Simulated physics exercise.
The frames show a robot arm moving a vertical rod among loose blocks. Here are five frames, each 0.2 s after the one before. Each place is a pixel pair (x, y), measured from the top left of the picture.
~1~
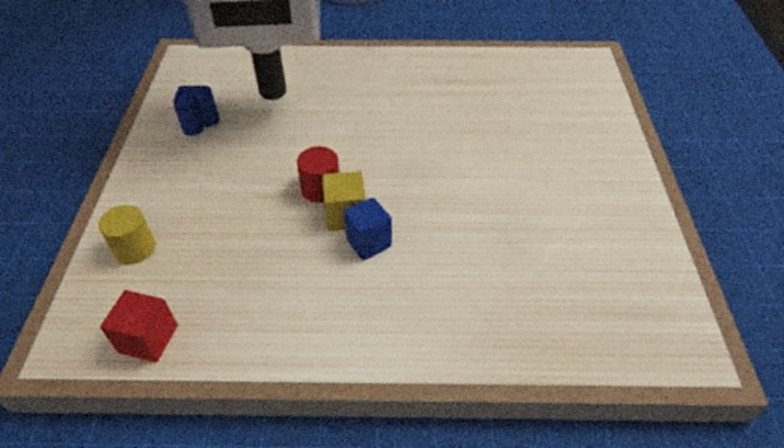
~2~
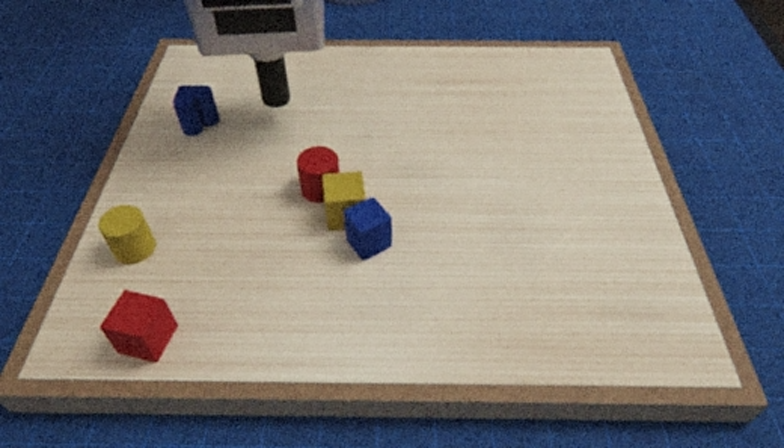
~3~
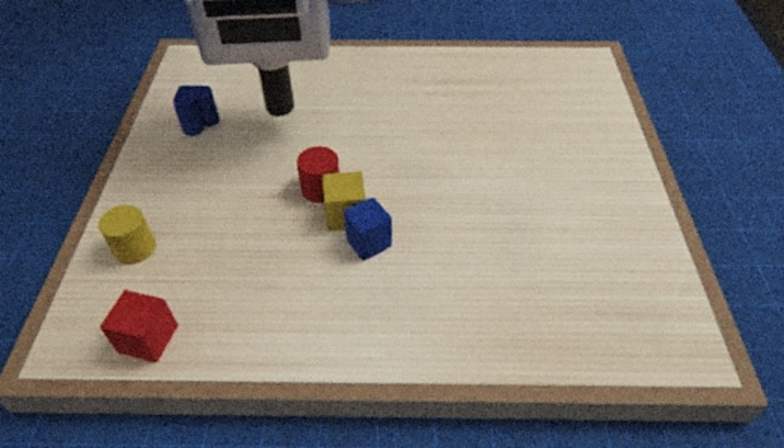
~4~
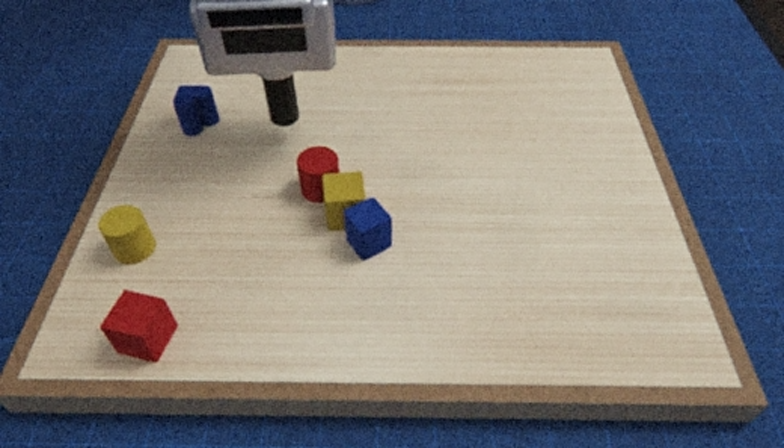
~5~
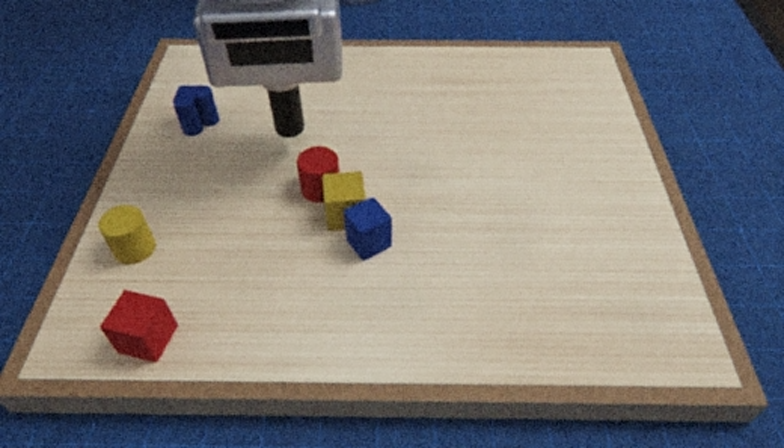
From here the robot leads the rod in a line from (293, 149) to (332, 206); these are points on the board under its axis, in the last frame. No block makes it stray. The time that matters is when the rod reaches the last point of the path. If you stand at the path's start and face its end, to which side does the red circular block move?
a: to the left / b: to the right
b.
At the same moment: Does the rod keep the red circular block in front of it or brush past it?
The rod pushes it to the end.
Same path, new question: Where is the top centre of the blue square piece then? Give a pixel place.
If I read the scene right, the answer is (400, 236).
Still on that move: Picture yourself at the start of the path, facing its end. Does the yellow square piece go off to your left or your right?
Sideways, to the right.
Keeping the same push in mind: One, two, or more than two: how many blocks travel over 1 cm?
Three or more shift.
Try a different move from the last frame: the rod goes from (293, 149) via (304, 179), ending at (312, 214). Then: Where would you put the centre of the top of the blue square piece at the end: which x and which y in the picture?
Expect it around (404, 233).
On the path given first. Halfway along, rod (308, 158); red circular block (320, 171); yellow square piece (347, 193), turned 20° anticlockwise; blue square piece (372, 216).
At the end, rod (330, 187); red circular block (327, 205); yellow square piece (359, 232), turned 65° anticlockwise; blue square piece (400, 236), turned 40° anticlockwise.
